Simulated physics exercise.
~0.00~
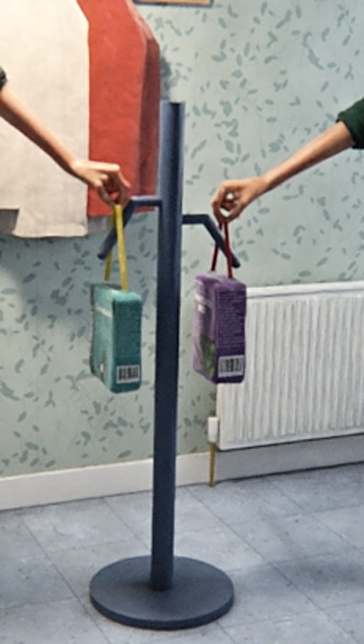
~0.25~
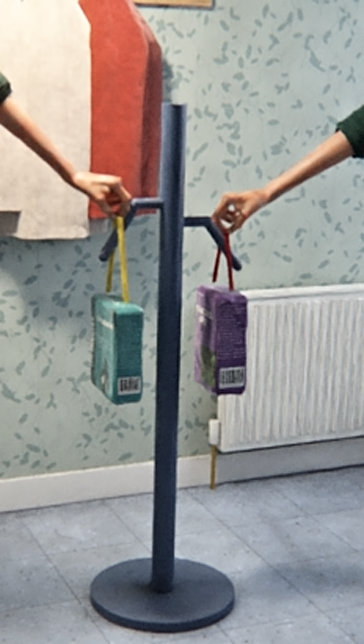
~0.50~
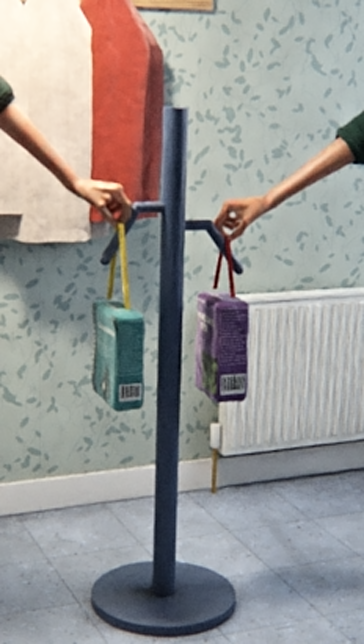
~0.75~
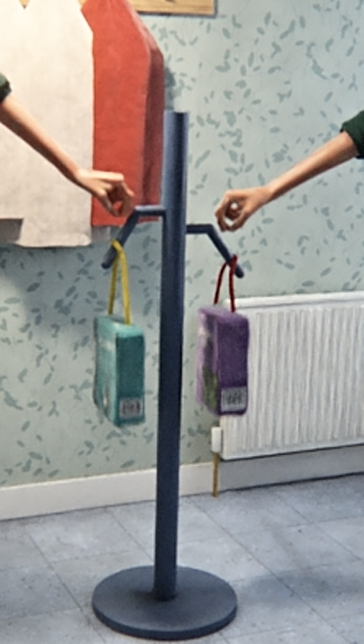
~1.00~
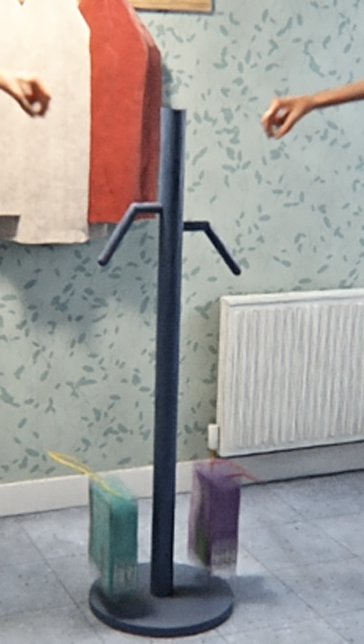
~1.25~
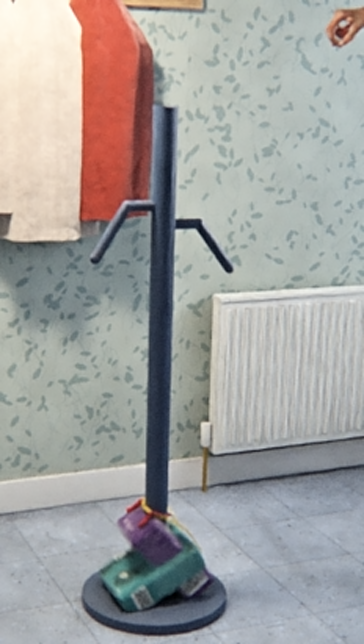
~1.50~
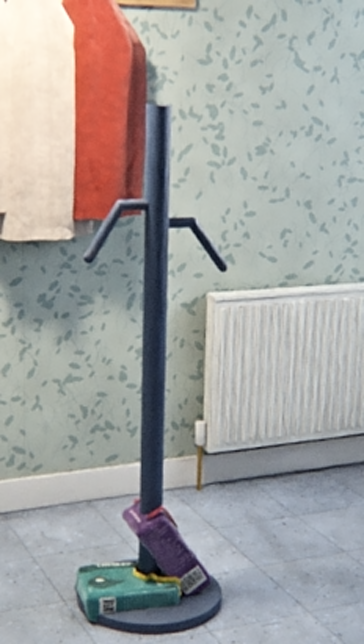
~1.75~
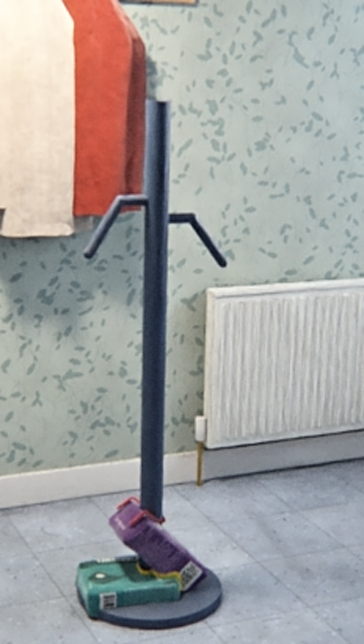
The footage shows two hands lowering a turquoise bag and a purple sack by their loops onto the downward-sloping pegs of a dark post, then letting go and drawing back. Both items drop to the base, where the turquoise one ends on its side with the purple one leaning over it.
